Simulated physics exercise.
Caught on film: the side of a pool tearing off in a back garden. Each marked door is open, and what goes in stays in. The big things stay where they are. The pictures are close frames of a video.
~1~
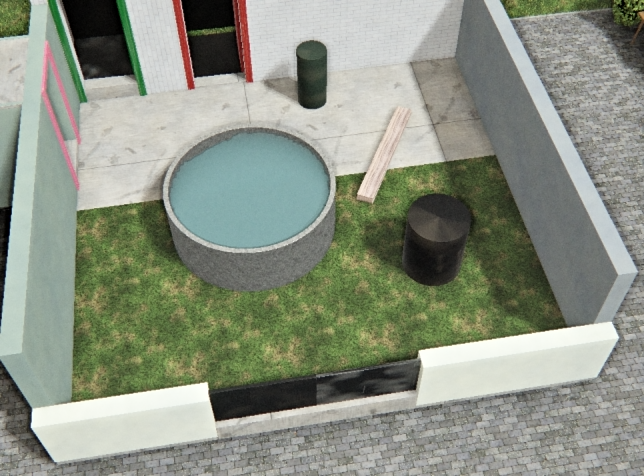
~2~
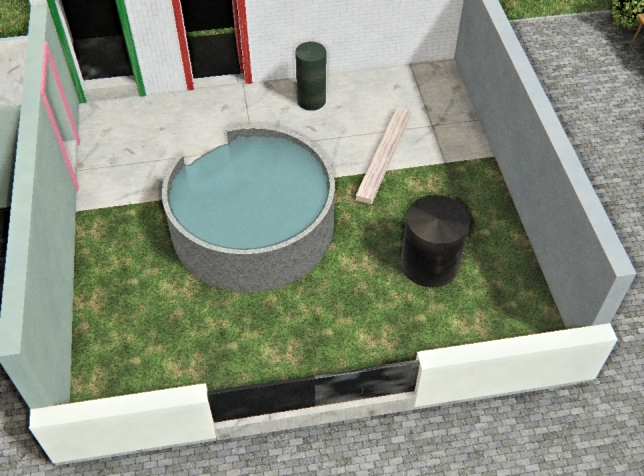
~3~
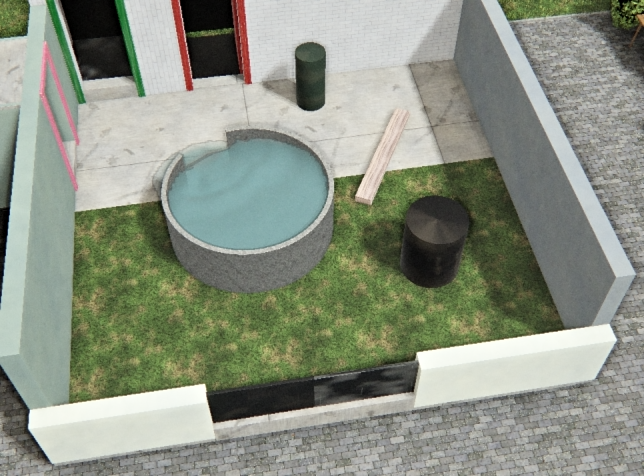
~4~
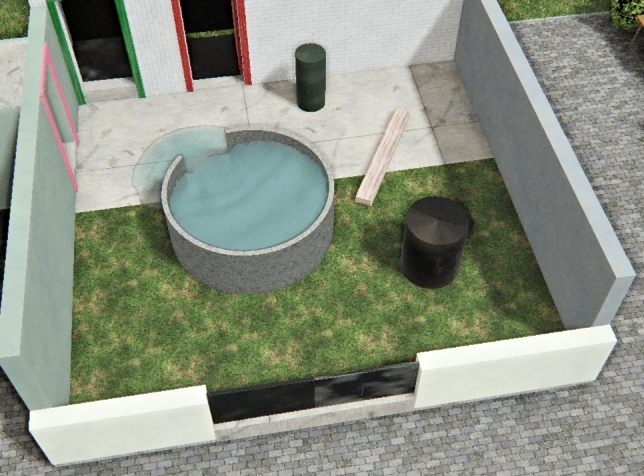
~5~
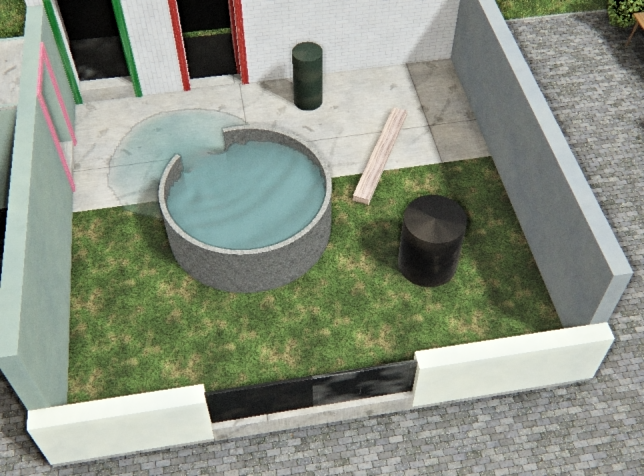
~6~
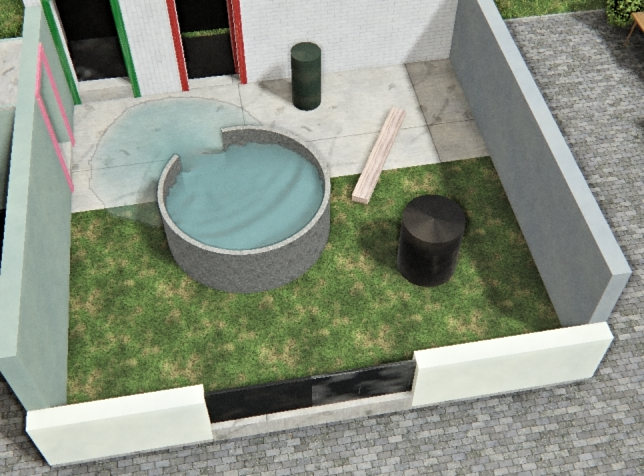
A round grey tank full of blue-green water stands whole and still in a walled garden, then a section of its far rim is suddenly missing. Water slips out through the gap and spreads in a thin, widening sheet across the pale paving behind, while ripples cross the surface inside.
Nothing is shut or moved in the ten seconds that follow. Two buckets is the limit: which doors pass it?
In the end: The pink door floods; the red door floods; the green door floods.
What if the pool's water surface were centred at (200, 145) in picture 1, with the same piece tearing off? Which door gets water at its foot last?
I say the pink-painted one.
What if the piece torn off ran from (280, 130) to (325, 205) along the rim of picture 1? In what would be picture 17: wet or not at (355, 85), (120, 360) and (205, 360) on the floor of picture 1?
In that order: Flooded, dry, free of water.
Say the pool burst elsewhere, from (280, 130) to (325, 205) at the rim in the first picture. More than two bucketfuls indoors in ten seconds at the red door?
The red one floods.
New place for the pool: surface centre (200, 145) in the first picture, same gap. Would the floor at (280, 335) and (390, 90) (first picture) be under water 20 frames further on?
In that order: Free of water, flooded.
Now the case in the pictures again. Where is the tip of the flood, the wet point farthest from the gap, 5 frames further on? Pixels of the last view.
I would point to (75, 105).
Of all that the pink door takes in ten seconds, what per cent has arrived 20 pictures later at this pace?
I make it 60 per cent.
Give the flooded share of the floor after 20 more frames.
Close to 30 %.
A moment on, water covers 25 % of the floor; the pink door under two buckets in, the red door over two buckets in, the green door under two buckets in.
Next, water covers 25 % of the floor; the pink door over two buckets in, the red door far over two buckets in, the green door over two buckets in.
Then, water covers 30 % of the floor; the pink door far over two buckets in, the red door far over two buckets in, the green door over two buckets in.
Later, water covers 60 % of the floor; the pink door far over two buckets in, the red door far over two buckets in, the green door over two buckets in.
In the end, water covers 85 % of the floor; the pink door far over two buckets in, the red door far over two buckets in, the green door over two buckets in.
